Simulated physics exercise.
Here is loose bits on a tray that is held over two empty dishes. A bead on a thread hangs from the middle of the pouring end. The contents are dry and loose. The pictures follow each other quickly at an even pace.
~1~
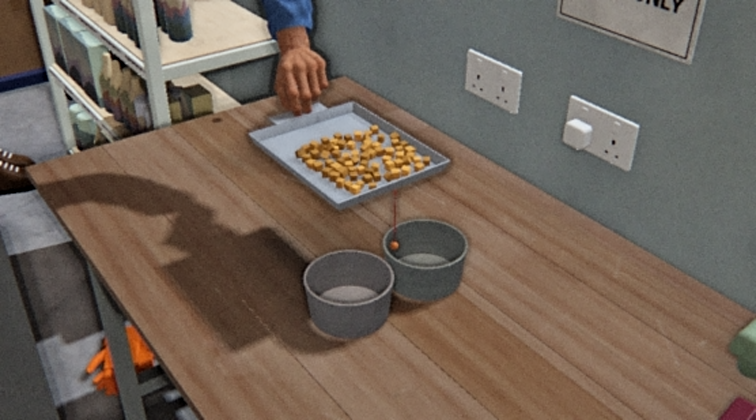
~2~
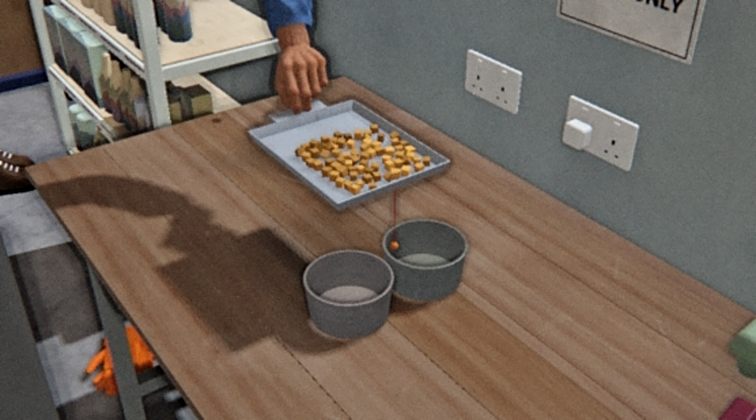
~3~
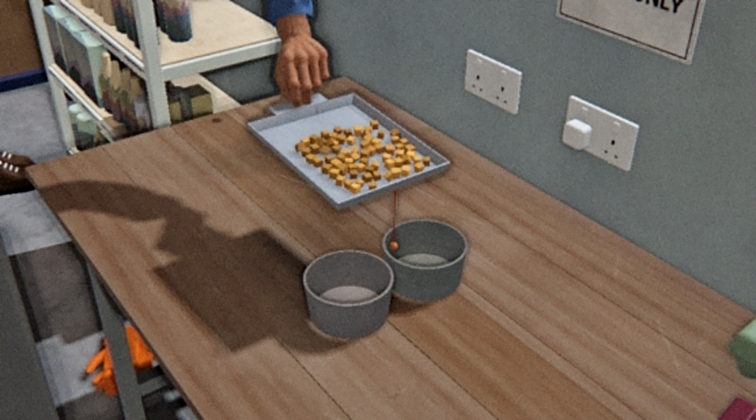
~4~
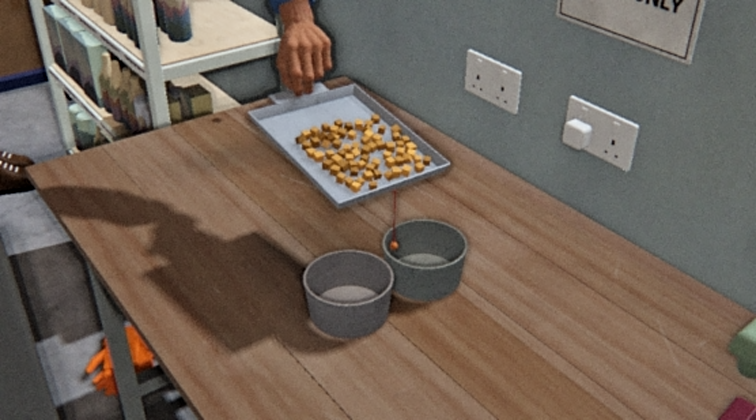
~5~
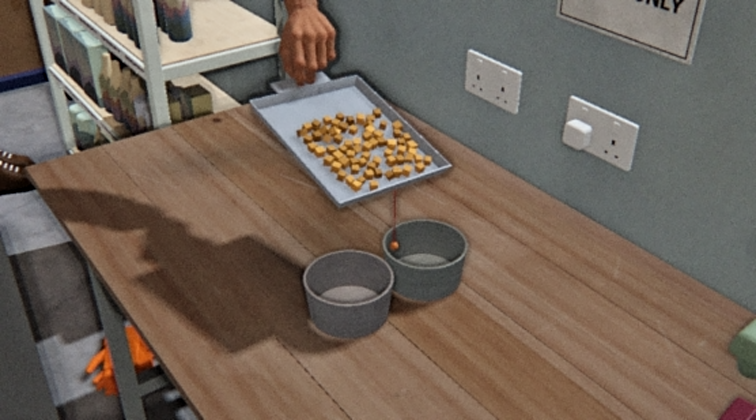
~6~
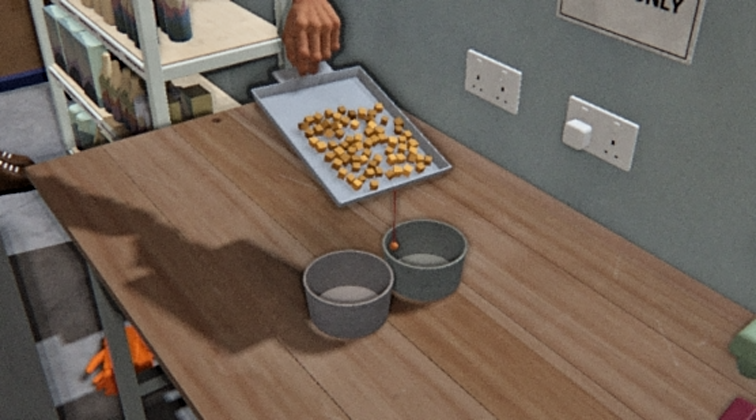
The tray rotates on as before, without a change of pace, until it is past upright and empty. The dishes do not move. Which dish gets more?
It favours the right dish.
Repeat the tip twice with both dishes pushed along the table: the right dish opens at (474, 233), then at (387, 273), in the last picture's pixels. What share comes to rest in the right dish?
First some 20, then 30 per cent.
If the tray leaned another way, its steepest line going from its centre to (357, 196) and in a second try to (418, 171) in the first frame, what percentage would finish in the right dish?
The first gives 0 %, the second 70 %.
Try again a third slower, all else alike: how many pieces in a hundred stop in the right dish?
Roughly 40 in a hundred.
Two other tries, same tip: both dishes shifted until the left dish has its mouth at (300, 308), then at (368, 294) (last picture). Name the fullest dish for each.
In turn: The right-hand dish; the right dish.
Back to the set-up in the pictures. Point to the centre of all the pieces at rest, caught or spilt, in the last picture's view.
Around (451, 299).
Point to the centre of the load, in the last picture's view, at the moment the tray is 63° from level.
Around (401, 162).
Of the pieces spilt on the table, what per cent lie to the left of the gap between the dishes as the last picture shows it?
It comes to 10 per cent or so.
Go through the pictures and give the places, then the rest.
Corners of the pouring end near (339, 200) and (444, 160), level; middle of the load near (354, 161), croutons; left dish near (374, 314); right dish near (451, 277); bead on its thread near (394, 246), in the first picture.
Corners of the pouring end near (339, 200) and (444, 161), level; middle of the load near (354, 160), in the second picture.
Corners of the pouring end near (339, 200) and (444, 161), tipped barely, lowest at the right corner; middle of the load near (354, 157), in the third picture.
Corners of the pouring end near (340, 199) and (445, 162), tipped a little, lowest at the right corner; middle of the load near (354, 153), in the fourth picture.
Corners of the pouring end near (341, 199) and (445, 164), tipped a little, lowest at the right corner; middle of the load near (356, 150), in the fifth picture.
Corners of the pouring end near (342, 199) and (446, 165), tipped clearly, lowest at the right corner; middle of the load near (357, 147); left dish near (374, 314); right dish near (451, 277), in the sixth picture.
Shortly afterwards, tray tipped steeply; the whole lot on the tray.
Next, tray tipped past a quarter turn; all but a few on the tray; only a few in the right dish; only a few outside both; a little in the air.
Some moments later, tray tipped past a quarter turn; only a few in the left dish; near a third in the right dish; near two thirds outside both.
In the end, tray tipped past a quarter turn; only a few in the left dish; near a third in the right dish; near two thirds outside both.
